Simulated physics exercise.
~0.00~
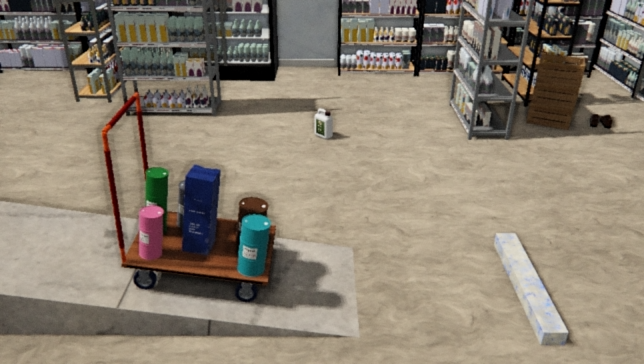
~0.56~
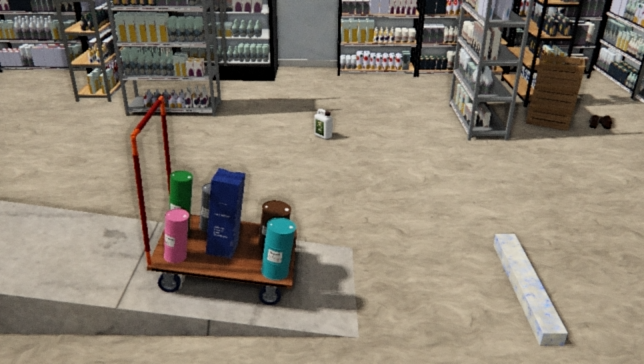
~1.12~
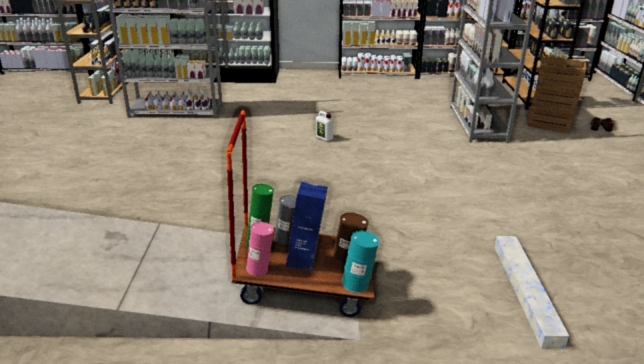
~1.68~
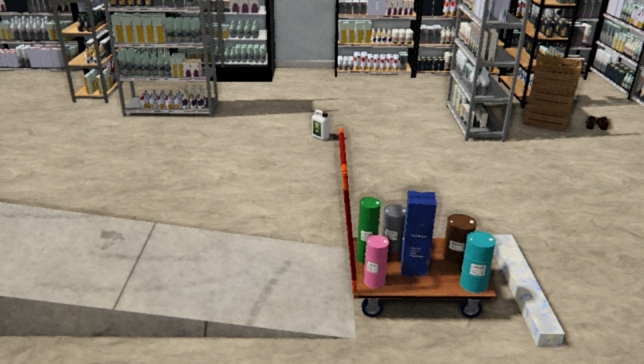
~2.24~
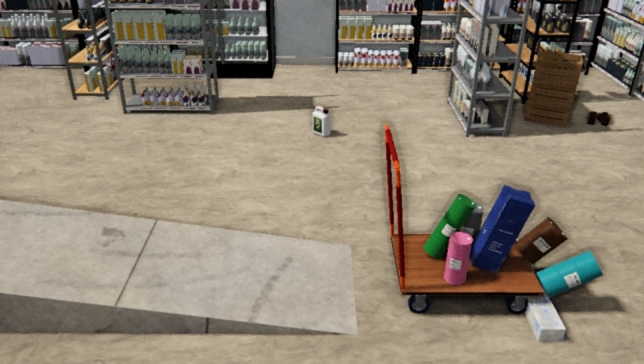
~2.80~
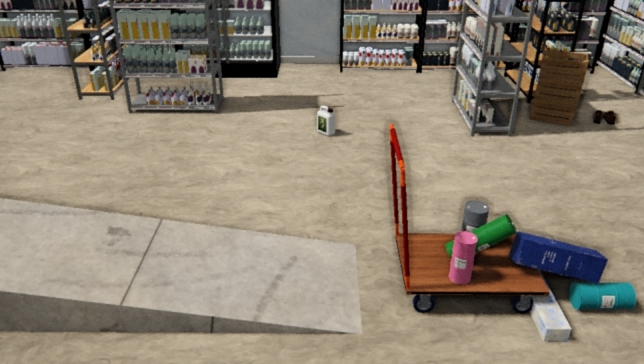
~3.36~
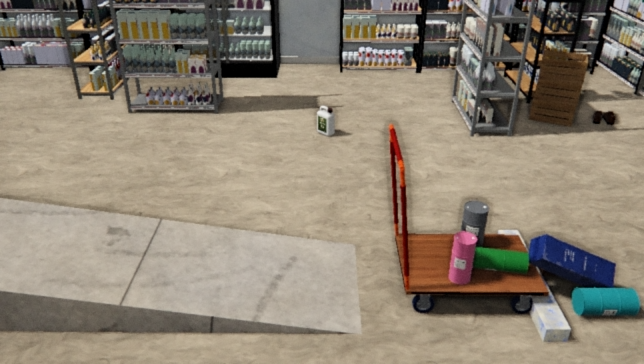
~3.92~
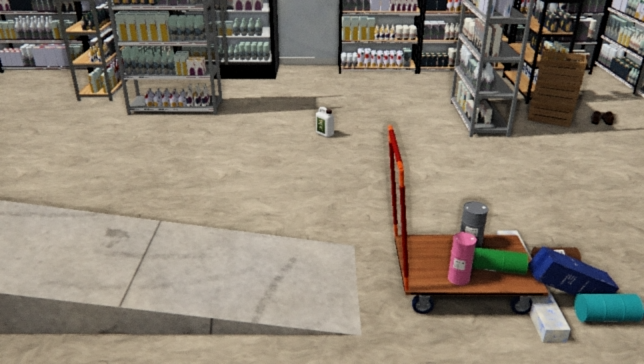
A flat trolley rolls right down a ramp, hits a kerb and spills three items.
